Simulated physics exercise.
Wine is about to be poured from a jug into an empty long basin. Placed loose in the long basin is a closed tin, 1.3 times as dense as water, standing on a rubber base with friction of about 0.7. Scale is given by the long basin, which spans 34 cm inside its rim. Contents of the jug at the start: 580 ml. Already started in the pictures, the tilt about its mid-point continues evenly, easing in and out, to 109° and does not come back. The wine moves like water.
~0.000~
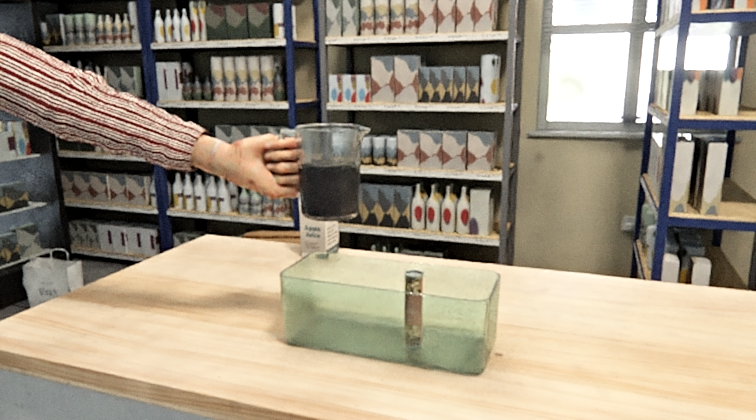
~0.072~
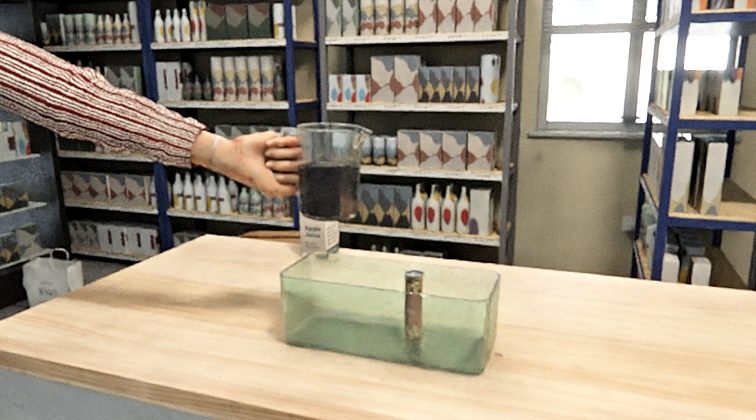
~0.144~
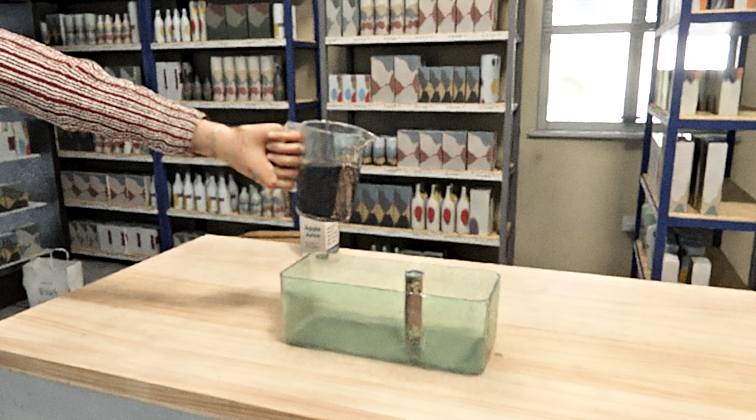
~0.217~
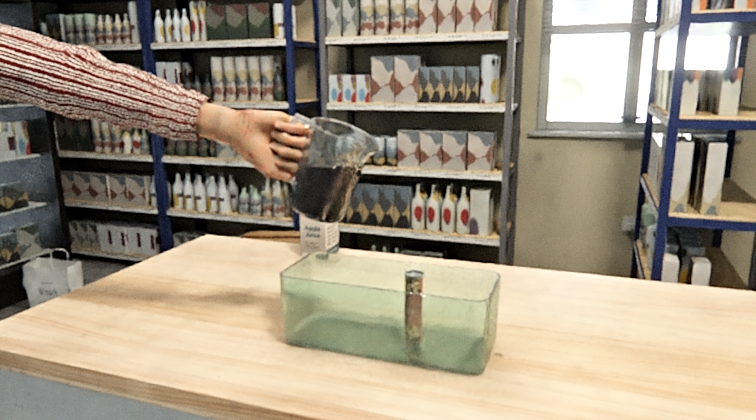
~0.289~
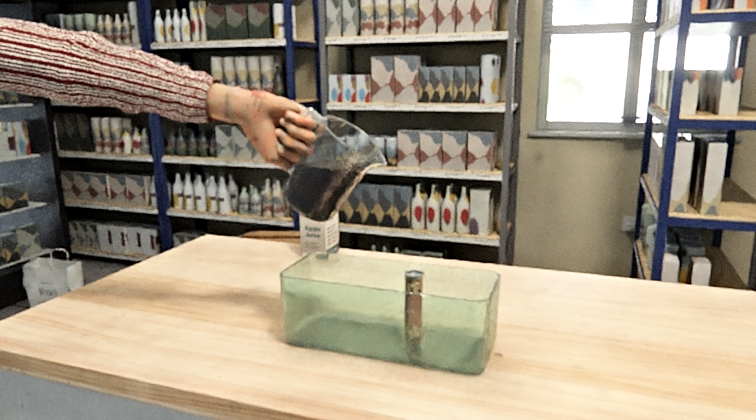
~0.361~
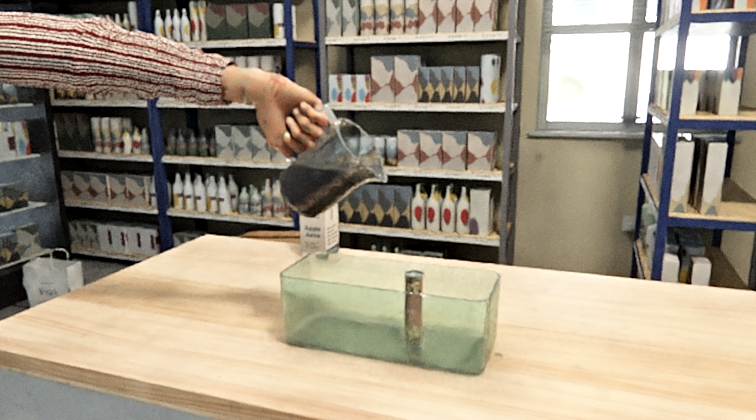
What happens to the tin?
Watch, it's going to be unseated.
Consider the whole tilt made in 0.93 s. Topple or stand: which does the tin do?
The tin tips over.
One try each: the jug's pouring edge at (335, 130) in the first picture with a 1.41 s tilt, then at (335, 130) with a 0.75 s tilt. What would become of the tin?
Run one: It does not tip. Run two: It does not tip.
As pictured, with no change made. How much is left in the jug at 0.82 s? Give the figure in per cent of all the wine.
Roughly 16 per cent.
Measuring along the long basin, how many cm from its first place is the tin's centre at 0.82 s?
Roughly 2 cm.
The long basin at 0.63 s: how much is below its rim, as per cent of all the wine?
Close to 8 in a hundred.
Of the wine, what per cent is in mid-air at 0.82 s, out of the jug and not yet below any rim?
Something like 18 per cent is in the air then.
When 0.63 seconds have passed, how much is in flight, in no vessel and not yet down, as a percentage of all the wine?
Near 26 in a hundred.
By 0.63 s the tilt is 102° and 65 per cent is still to pour; the tin stands where it began.
By 0.82 s the tilt is 109° and 17 per cent is still to pour; the tin leans 18°.
By 1.03 s the tilt is 109° and 2 per cent is still to pour; the tin lies on its side.
By 1.25 s the tilt is 109° and 0 per cent is still to pour; the tin lies on its side.
At rest the tin lies on its side.
